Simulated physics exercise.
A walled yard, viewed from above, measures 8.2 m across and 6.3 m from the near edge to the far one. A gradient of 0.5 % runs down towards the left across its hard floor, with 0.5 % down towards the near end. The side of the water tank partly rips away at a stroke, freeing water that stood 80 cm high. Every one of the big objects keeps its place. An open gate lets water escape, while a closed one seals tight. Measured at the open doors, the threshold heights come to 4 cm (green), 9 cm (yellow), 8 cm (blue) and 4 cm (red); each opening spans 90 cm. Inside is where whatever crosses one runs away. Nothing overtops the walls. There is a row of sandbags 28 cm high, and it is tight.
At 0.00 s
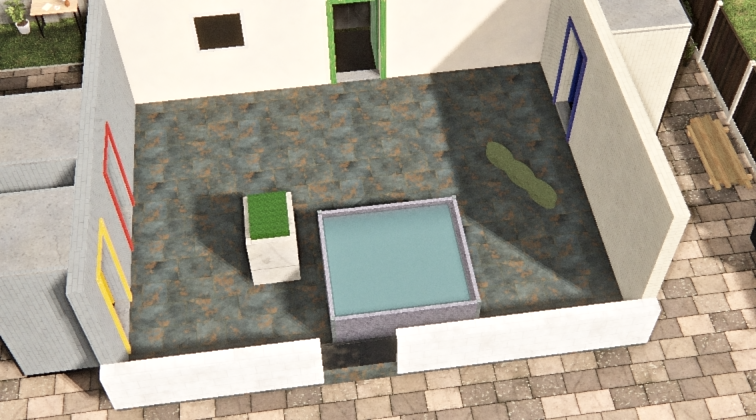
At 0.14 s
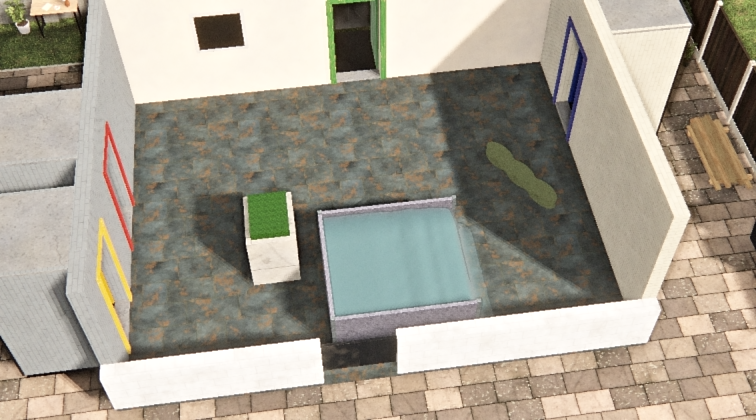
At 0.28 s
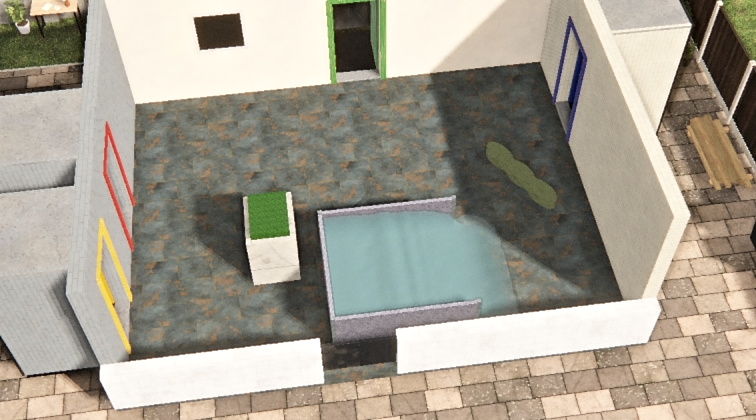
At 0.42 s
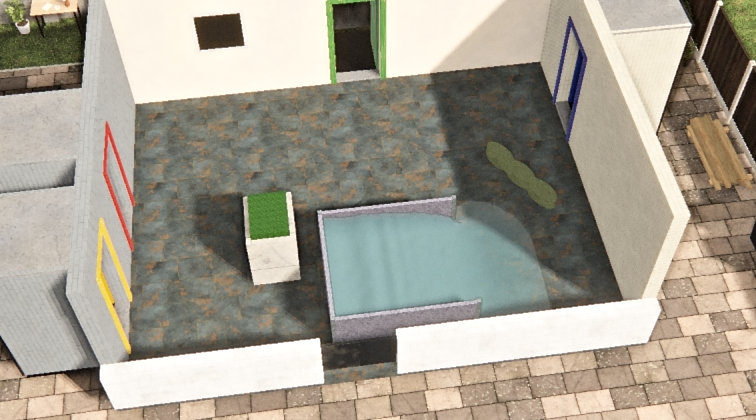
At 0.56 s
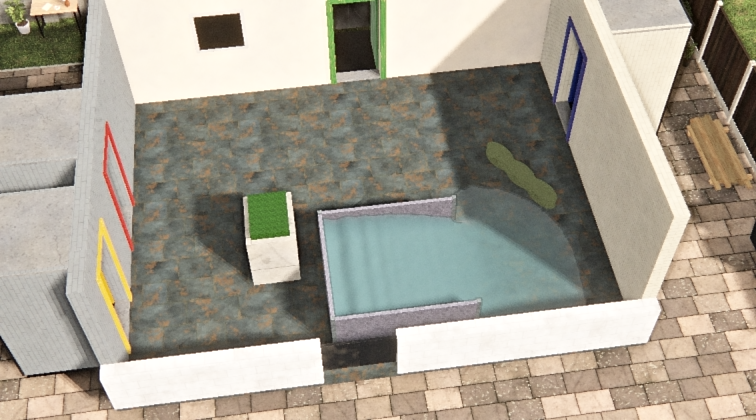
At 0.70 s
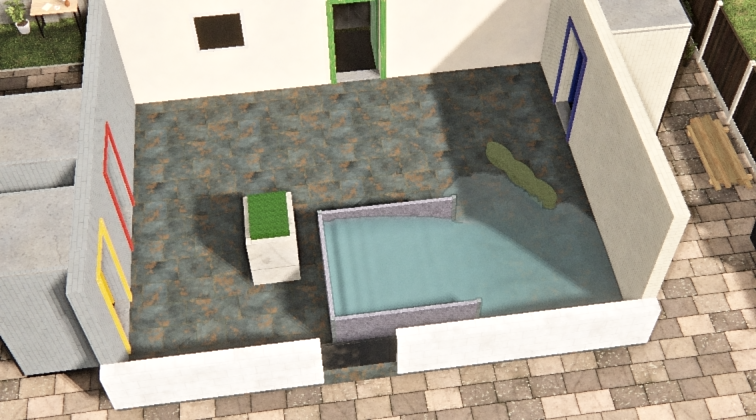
A walled yard holds a water tank whose right side opens, spreading water rightward across the floor.
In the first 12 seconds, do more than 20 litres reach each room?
My prediction: Green door: Surplus. Yellow door: Short. Blue door: Short. Red door: Surplus.
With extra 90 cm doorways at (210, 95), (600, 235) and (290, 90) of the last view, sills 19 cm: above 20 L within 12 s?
In that order: Short of it, beyond it, short of it.
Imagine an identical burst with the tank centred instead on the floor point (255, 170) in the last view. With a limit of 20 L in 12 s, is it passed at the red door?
Then the red door stays within it.
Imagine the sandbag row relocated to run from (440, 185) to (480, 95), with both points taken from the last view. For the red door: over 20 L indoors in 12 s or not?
So red goes beyond.
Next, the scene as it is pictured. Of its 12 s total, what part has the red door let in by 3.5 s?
Estimate: Around 0 per cent.
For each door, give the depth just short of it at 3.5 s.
Depths in cm: Green 1, yellow 0, blue 7, red 0.
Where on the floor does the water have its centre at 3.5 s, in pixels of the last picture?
Near (493, 237).
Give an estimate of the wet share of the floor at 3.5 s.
Covered: Roughly 45 %.
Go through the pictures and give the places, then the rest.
The water tank at (396, 258) is whole and still, 80 cm deep, in the first frame.
The front is at a hidden place, 1.1 m from the gap at (462, 267); 0.5 m2 of floor is under water; 80 cm left at the back of the water tank, in the second frame.
The front is at (472, 218), 1.3 m from the gap at (462, 269); 1.7 m2 of floor is under water; 80 cm left at the back of the water tank, in the third frame.
Water pours out at (462, 271) and has run 1.7 m, to a hidden place; typically 13 cm deep outside, 80 cm at the water tank's back, in the fourth frame.
The front is at a hidden place, 2.1 m from the gap at (461, 271); 5.3 m2 of floor is under water; 73 cm left at the back of the water tank, in the fifth frame.
The front is at (599, 233), 2.7 m from the gap at (461, 271); 7.3 m2 of floor is under water; 67 cm left at the back of the water tank, in the sixth frame.
After 1.4 s water covers 20 % of the floor and is deepest (60 cm) near (610, 316); green door not reached, yellow door not reached, blue door not reached, red door not reached.
After 2.2 s water covers 30 % of the floor and is deepest (53 cm) near (617, 305); green door not reached, yellow door not reached, blue door 5 cm at the sill, 0 L in, red door not reached.
After 3.5 s water covers 45 % of the floor and is deepest (32 cm) near (554, 208); green door not reached, yellow door not reached, blue door 7 cm at the sill, 0 L in, red door not reached.
After 7.0 s water covers 80 % of the floor and is deepest (24 cm) near (145, 109); green door 9 cm at the sill, 59 L in, yellow door 5 cm at the sill, 0 L in, blue door 6 cm at the sill, 0 L in, red door 5 cm at the sill, 0 L in.
After 12.0 s water covers 95 % of the floor and is deepest (18 cm) near (129, 386); green door 5 cm at the sill, 77 L in, yellow door 11 cm at the sill, 5 L in, blue door 8 cm at the sill, 1 L in, red door 8 cm at the sill, 42 L in.
